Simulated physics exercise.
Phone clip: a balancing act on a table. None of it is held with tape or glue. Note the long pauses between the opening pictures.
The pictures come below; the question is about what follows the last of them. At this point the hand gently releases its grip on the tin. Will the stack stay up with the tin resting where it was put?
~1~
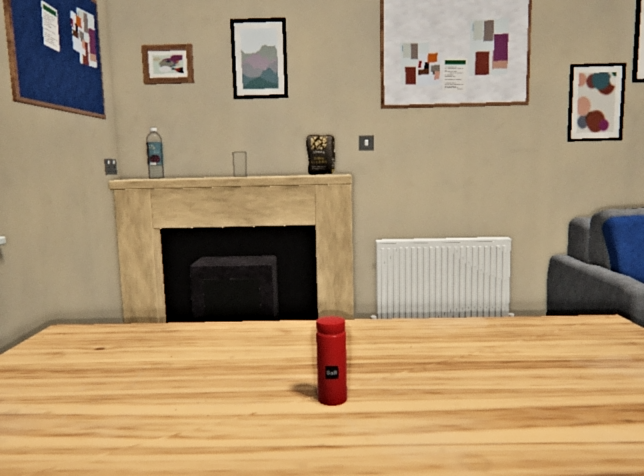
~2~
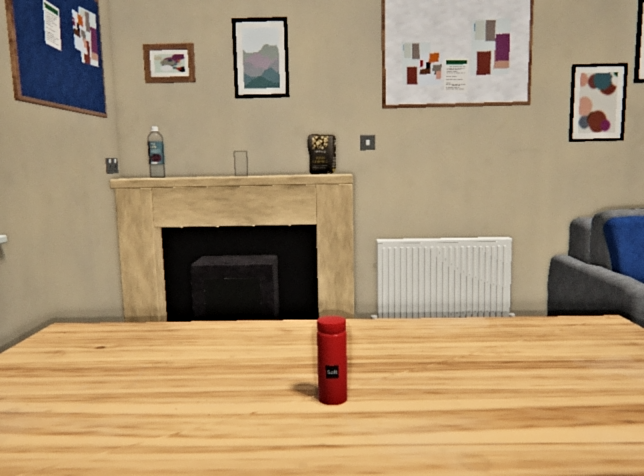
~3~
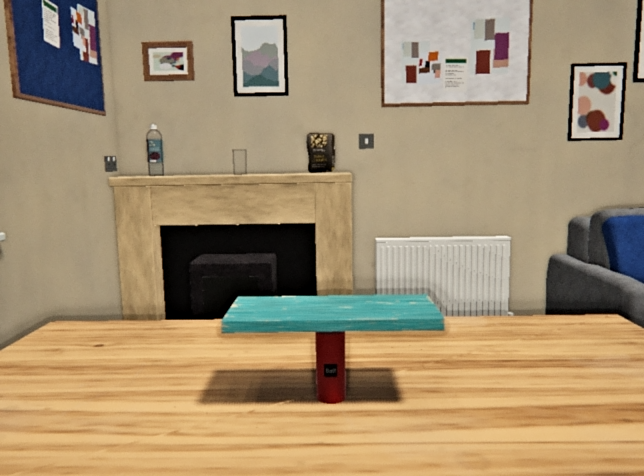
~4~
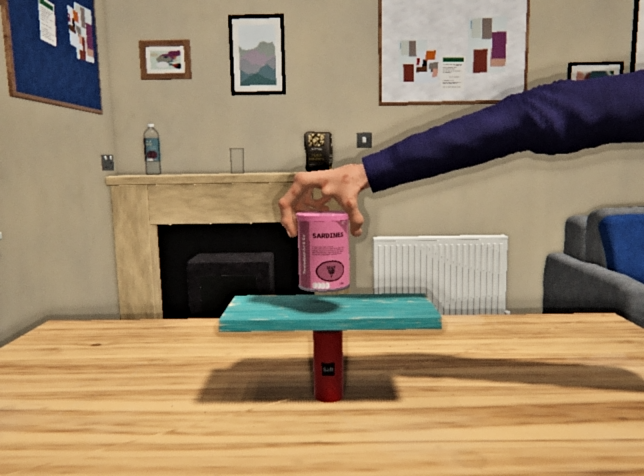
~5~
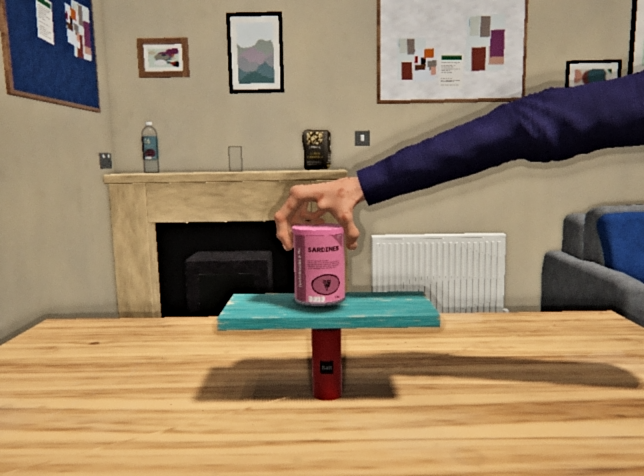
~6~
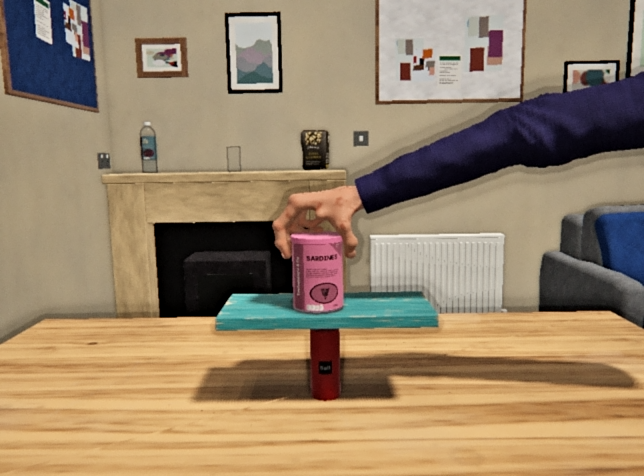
The stack is stable.
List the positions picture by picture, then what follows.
In the first frame, the last thing is not in view yet.
In the second frame, the last thing is not in view yet.
In the third frame, the last thing is not in view yet; turquoise board (332, 312).
In the fourth frame, still above its spot; pink tin (324, 250); turquoise board (330, 311).
In the fifth frame, still above its spot; pink tin (319, 263); turquoise board (328, 309).
In the sixth frame, set down, still held; pink tin (318, 271); turquoise board (327, 310).
Then, 0.20 s past the last view, nothing moves.
Then, 0.40 s past the last view, pink tin resting near (318, 272).
Finally, all 3 still in place. Final places as the last picture's camera would see them, pink tin near (318, 272). The stack keeps its balance.
